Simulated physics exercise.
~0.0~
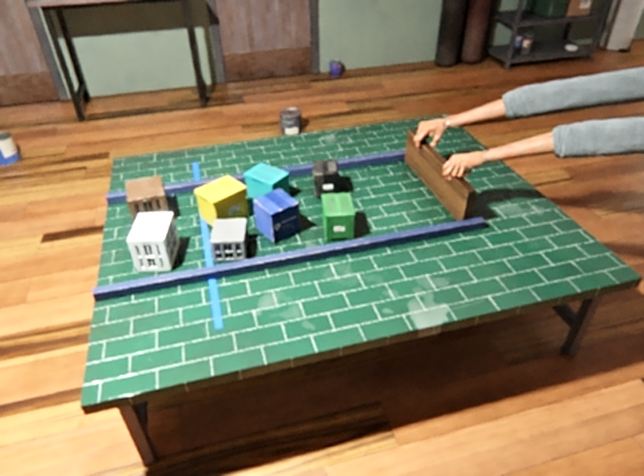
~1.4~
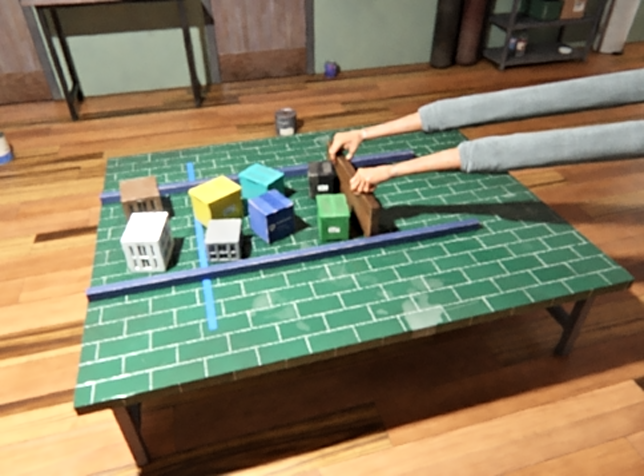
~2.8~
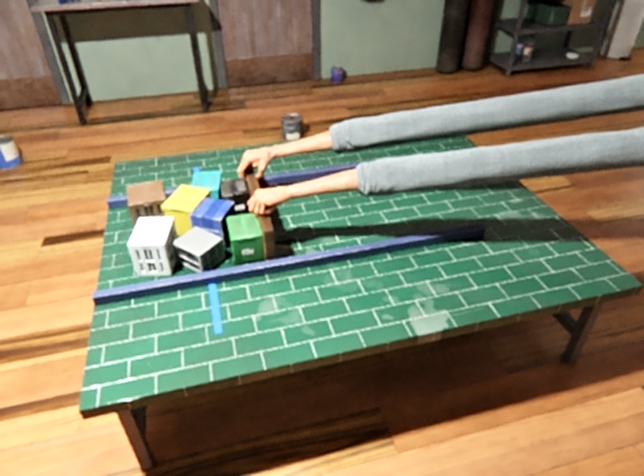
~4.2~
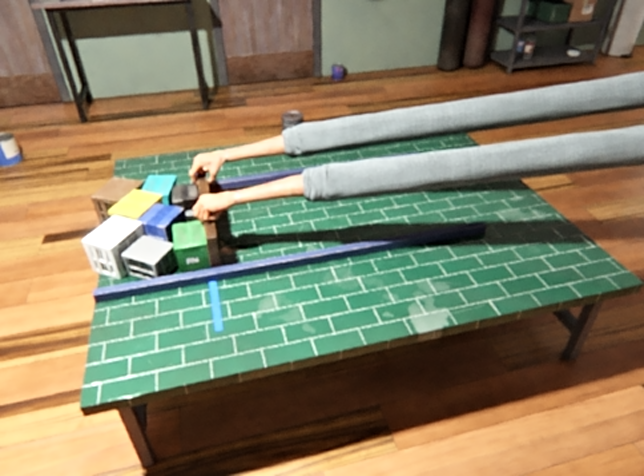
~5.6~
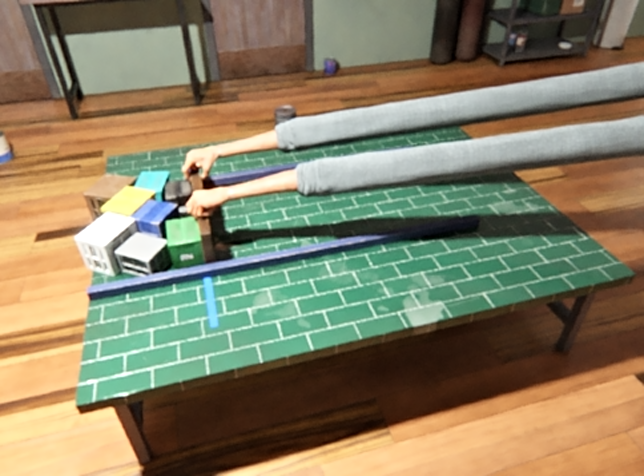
At first, a group of small boxes and building-like blocks in white, brown, yellow, blue, turquoise, black and green stands between two blue battens on a low green table patterned like brick. Two hands in pale blue sleeves hold an upright wooden plank to their right. The hands slide the plank left until it comes up close to the green and black boxes. It then pushes the group left, packing the boxes tightly together. The plank carries them on toward the table's left edge and halts near the blue tape strip, with the crowded boxes still on the table and none fallen.
